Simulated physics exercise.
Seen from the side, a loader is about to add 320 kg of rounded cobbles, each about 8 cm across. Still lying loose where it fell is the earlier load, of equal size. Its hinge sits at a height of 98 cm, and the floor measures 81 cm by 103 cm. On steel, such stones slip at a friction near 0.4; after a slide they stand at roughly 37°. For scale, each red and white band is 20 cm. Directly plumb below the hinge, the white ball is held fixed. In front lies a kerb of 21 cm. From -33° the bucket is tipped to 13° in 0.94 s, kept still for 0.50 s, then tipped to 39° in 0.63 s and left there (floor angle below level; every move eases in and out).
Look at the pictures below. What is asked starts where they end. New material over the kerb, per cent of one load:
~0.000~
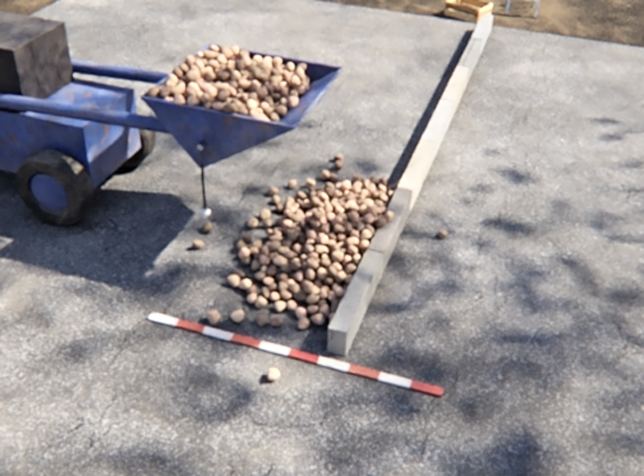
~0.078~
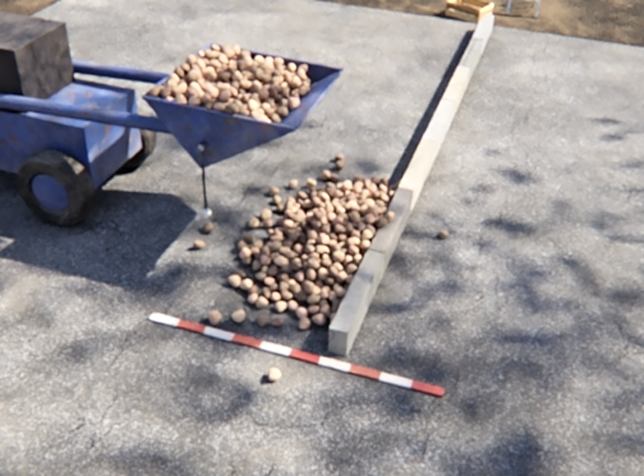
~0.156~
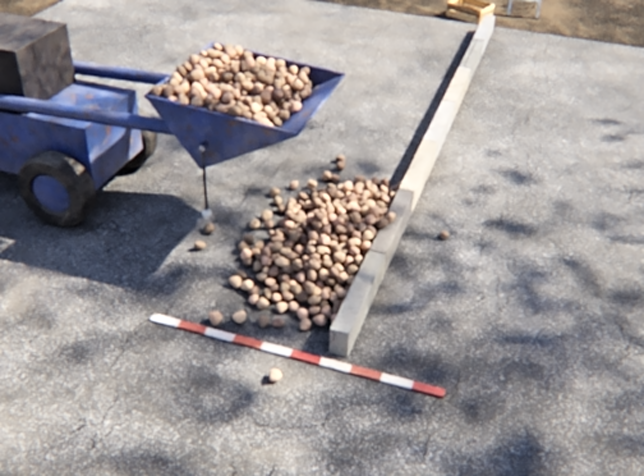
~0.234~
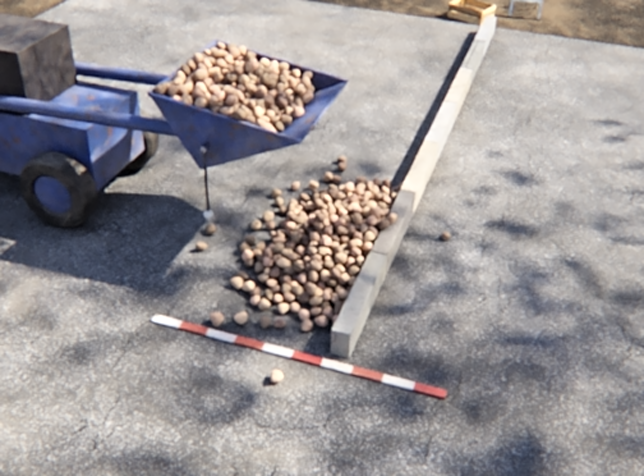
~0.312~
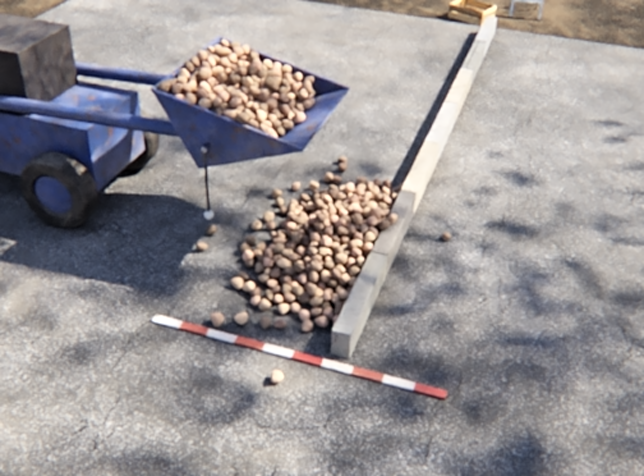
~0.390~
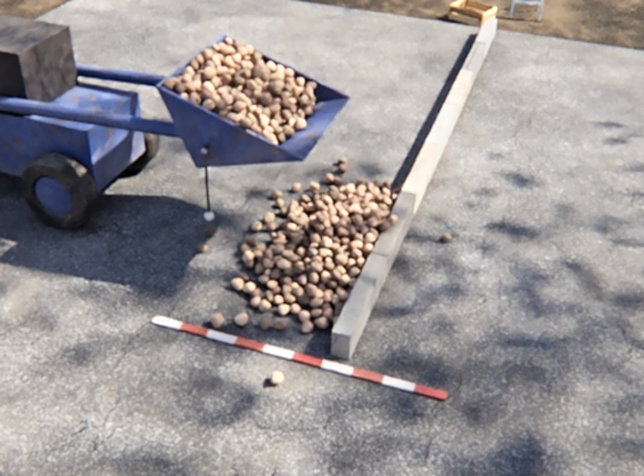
2 per cent.
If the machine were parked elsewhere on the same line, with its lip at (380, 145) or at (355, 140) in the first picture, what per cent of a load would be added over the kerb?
Case one about 80 %, case two about 55 %.
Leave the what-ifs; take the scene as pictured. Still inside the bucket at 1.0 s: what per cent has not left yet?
Roughly 100 per cent remains inside.
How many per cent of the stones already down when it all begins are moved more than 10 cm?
Roughly 10 per cent of them.
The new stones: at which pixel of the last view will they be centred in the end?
Middle: Approx. (320, 224) px.
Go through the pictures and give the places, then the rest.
The bucket is at -33°, its lip at (294, 128); the top of the load is at (227, 66). The earlier load is highest near (354, 214), 26 cm above ground level, 100 % on this side of the kerb, in the first frame.
The bucket is at -32°, its lip at (295, 130); the top of the load is at (229, 66); the stones move at 0.1 m/s on average, in the second frame.
The bucket is at -30°, its lip at (297, 135); the top of the load is at (217, 65); the stones move at 0.2 m/s on average, in the third frame.
The bucket is at -26°, its lip at (300, 142); the top of the load is at (209, 61); the stones move at 0.2 m/s on average, in the fourth frame.
Lip at (302, 150), floor tilted -21°, highest stones at (210, 56); the stones move at 0.3 m/s on average, in the fifth frame.
The bucket is at -16°, its lip at (303, 160); the top of the load is at (214, 54); the stones move at 0.3 m/s on average, in the sixth frame.
After 0.7 s the floor is at 6°; in per cent of one load, 100 in the bucket, 100 on this side of the kerb; the foremost stones are at (393, 224).
After 1.0 s the floor is at 13°; in per cent of one load, 99 in the bucket, 101 on this side of the kerb; the foremost stones are at (393, 224).
After 2.5 s the floor is at 39°; in per cent of one load, 5 in the bucket, 193 on this side of the kerb, 2 over the kerb; the foremost stones are at (427, 255).
After 5.0 s the floor is at 39°; in per cent of one load, 0 in the bucket, 198 on this side of the kerb, 2 over the kerb; the foremost stones are at (428, 255). Net gain over the kerb, 2.
